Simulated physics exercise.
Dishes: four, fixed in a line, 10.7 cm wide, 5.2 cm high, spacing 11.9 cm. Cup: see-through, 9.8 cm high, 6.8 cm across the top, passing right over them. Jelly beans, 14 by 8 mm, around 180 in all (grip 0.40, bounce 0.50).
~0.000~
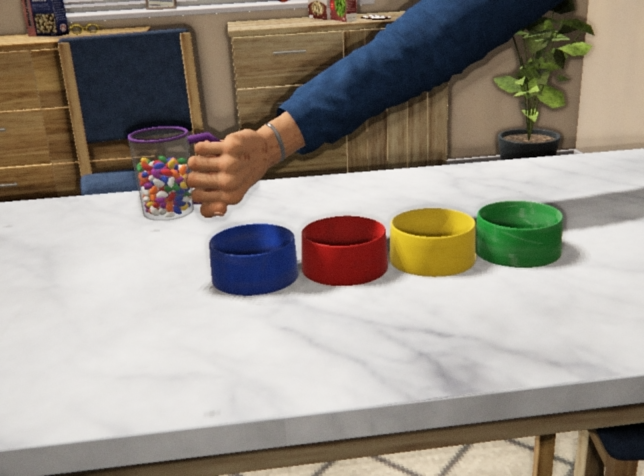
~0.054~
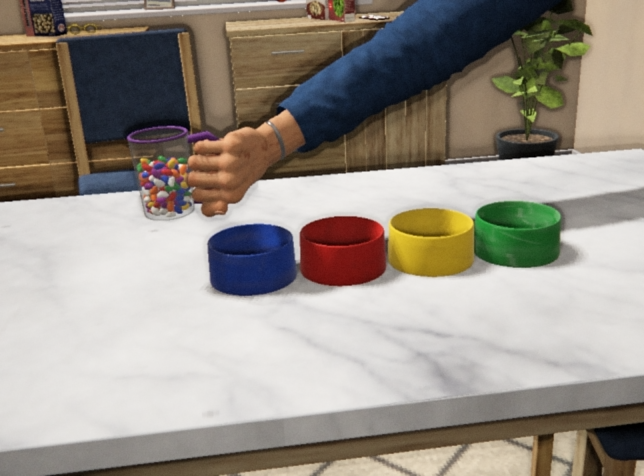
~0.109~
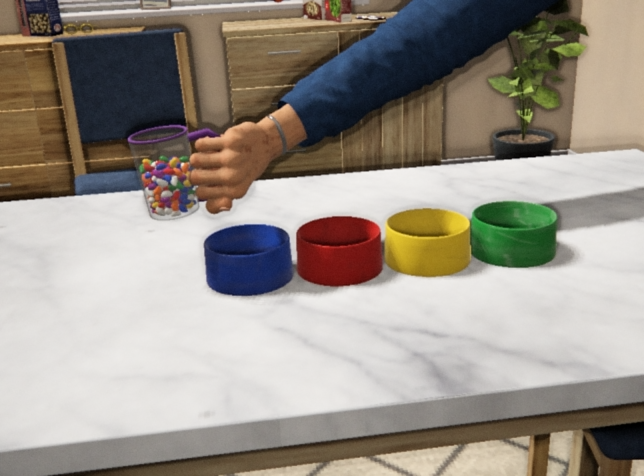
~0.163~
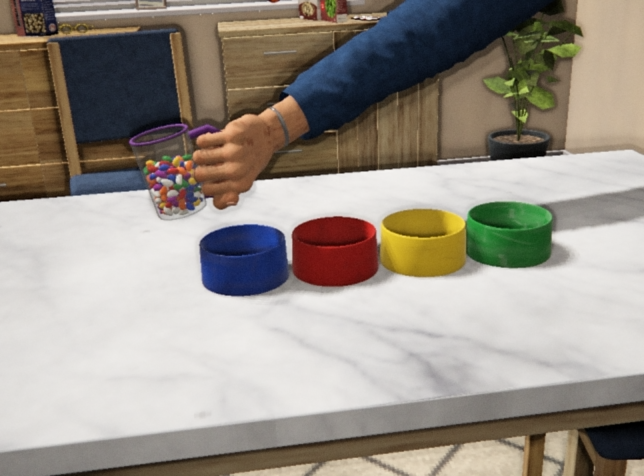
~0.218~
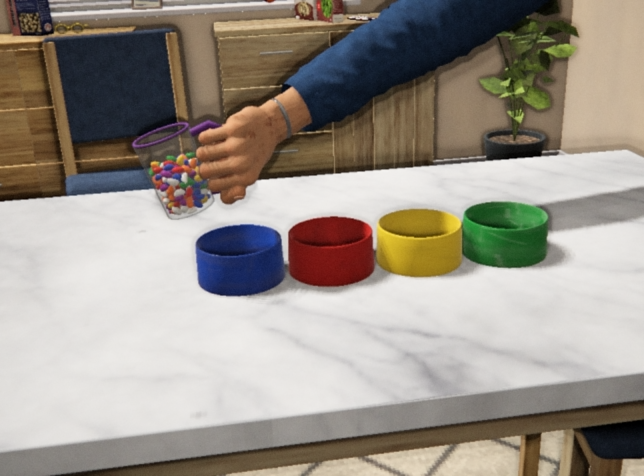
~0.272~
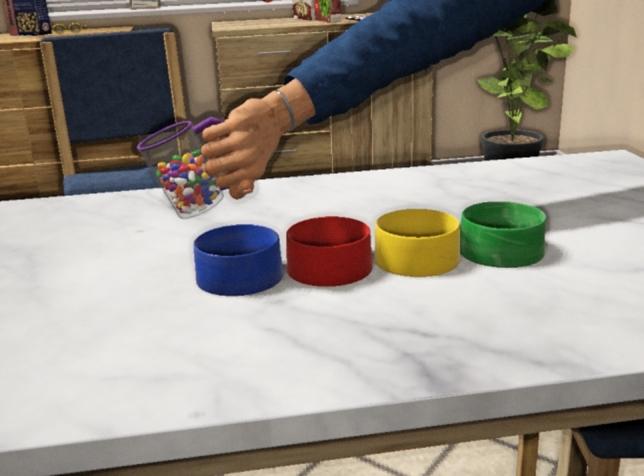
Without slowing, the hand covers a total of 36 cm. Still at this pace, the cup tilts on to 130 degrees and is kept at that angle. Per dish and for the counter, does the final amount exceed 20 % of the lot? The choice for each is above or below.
Red - above it, blue - below it, green - below it, yellow - below it, counter - below it.
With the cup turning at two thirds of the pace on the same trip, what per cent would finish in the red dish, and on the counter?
The red dish would get 0 and the counter 0.
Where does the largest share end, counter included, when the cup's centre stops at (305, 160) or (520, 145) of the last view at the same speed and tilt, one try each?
Blue; red.
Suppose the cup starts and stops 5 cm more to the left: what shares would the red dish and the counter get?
I'd expect red at 70 and the counter at 10.
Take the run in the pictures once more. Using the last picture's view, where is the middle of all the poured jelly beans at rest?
I'd put it at about (333, 255).
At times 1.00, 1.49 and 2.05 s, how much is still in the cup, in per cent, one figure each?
In turn: 100 %, 20 %, 0 %.
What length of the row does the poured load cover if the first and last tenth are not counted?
Close to 6 centimetres along the dishes.
After 1.00 s, tilt 89 degrees; cup holds 100 %.
After 1.49 s, tilt 130 degrees; cup holds 20 %, red 80 %.
After 2.05 s, tilt 130 degrees; cup holds 0 %, red 100 %.
In the end, at 2.3 s, red 100 %, blue 0 %, green 0 %, yellow 0 %, counter 0 %.
